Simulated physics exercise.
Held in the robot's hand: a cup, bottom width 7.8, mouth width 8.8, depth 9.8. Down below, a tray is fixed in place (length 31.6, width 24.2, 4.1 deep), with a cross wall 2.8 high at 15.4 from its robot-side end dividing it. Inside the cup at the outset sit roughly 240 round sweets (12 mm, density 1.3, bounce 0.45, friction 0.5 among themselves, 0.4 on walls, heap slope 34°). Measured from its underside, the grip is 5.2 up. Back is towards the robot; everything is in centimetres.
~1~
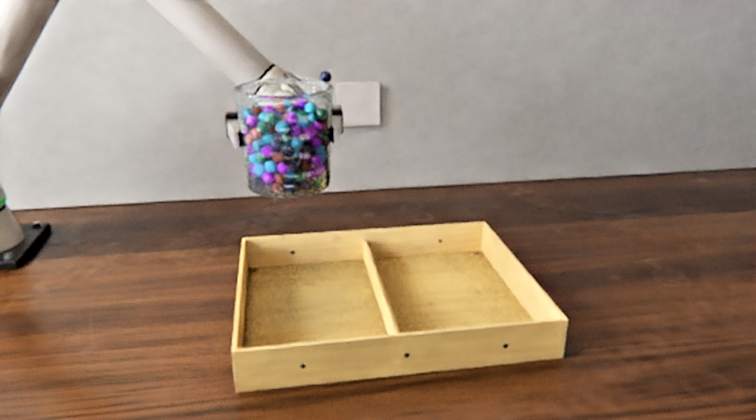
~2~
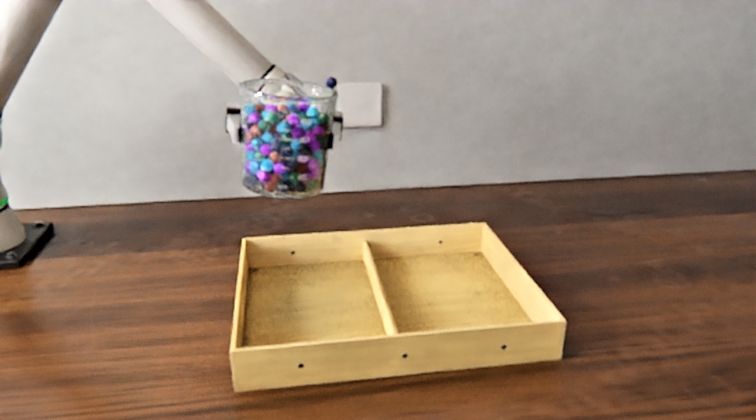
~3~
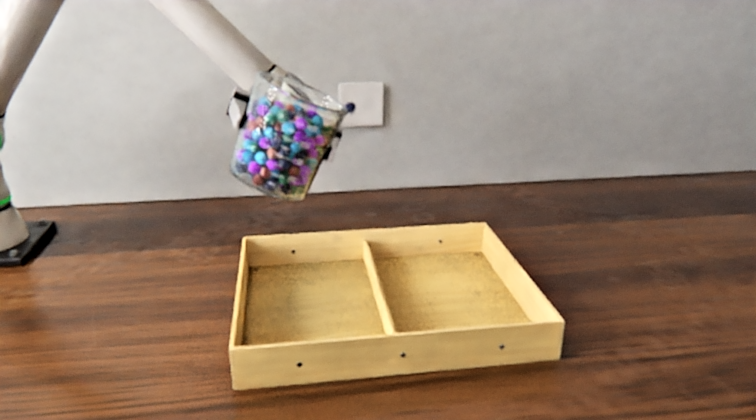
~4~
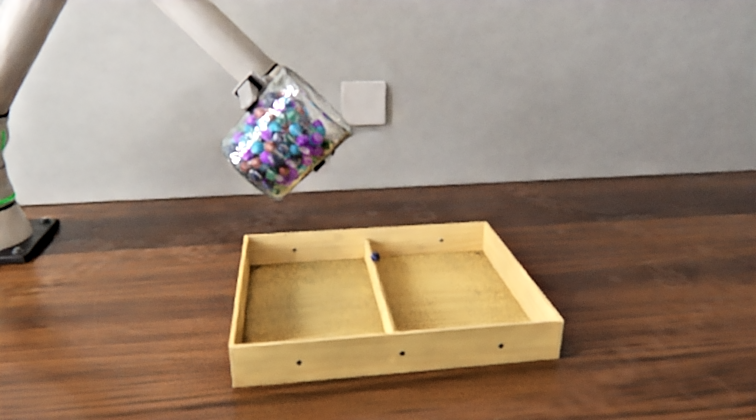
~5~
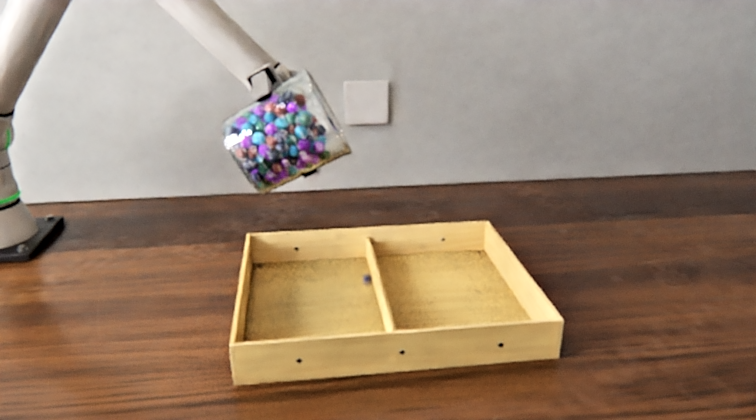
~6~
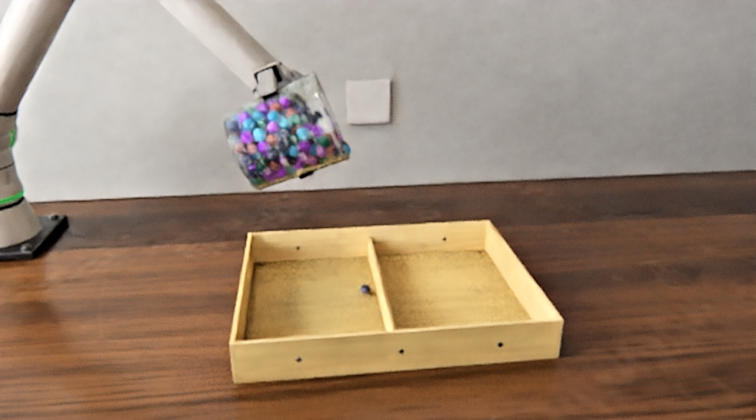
Clear cup of colourful round sweets tilting rightward in a robot arm's grip, one dark sweet dropping into the divided wooden tray below.
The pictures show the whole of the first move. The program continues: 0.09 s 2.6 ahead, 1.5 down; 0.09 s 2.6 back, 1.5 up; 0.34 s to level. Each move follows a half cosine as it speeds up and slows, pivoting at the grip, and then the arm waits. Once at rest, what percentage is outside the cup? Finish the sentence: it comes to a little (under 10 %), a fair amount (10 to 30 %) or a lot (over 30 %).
It comes to a fair amount.
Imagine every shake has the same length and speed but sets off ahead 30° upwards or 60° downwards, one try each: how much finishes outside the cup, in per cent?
Roughly 35 per cent, then 5 per cent.
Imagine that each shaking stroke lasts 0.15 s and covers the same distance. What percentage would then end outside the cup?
Then about 10 per cent.
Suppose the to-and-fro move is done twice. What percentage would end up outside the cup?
Roughly 20 in a hundred.
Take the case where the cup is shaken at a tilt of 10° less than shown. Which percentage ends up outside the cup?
10 %.
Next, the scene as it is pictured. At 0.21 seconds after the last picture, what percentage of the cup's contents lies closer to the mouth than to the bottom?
Mouth half: Close to 45 per cent.
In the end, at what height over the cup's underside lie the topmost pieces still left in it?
9.0 cm.
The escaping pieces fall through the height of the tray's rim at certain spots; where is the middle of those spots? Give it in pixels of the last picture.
Around (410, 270).
Then, 0.21 s on, tilted 68° forward, highest piece 23 above the table; 221 in the cup, 1 in the robot-side part, 1 in the far-side part, 16 in flight or on a rim.
Then, 0.42 s on, tilted 15° forward, highest piece 25 above the table; 205 in the cup, 29 in the far-side part, 3 in the robot-side part, 2 in flight or on a rim.
Then, 0.72 s on, level, highest piece 24 above the table; 205 in the cup, 30 in the far-side part, 4 in the robot-side part.
Then, 1.77 s on, level, highest piece 24 above the table; 205 in the cup, 30 in the far-side part, 4 in the robot-side part.
In the end, 205 in the cup, 30 in the far-side part, 4 in the robot-side part. That is 14 % outside the cup.
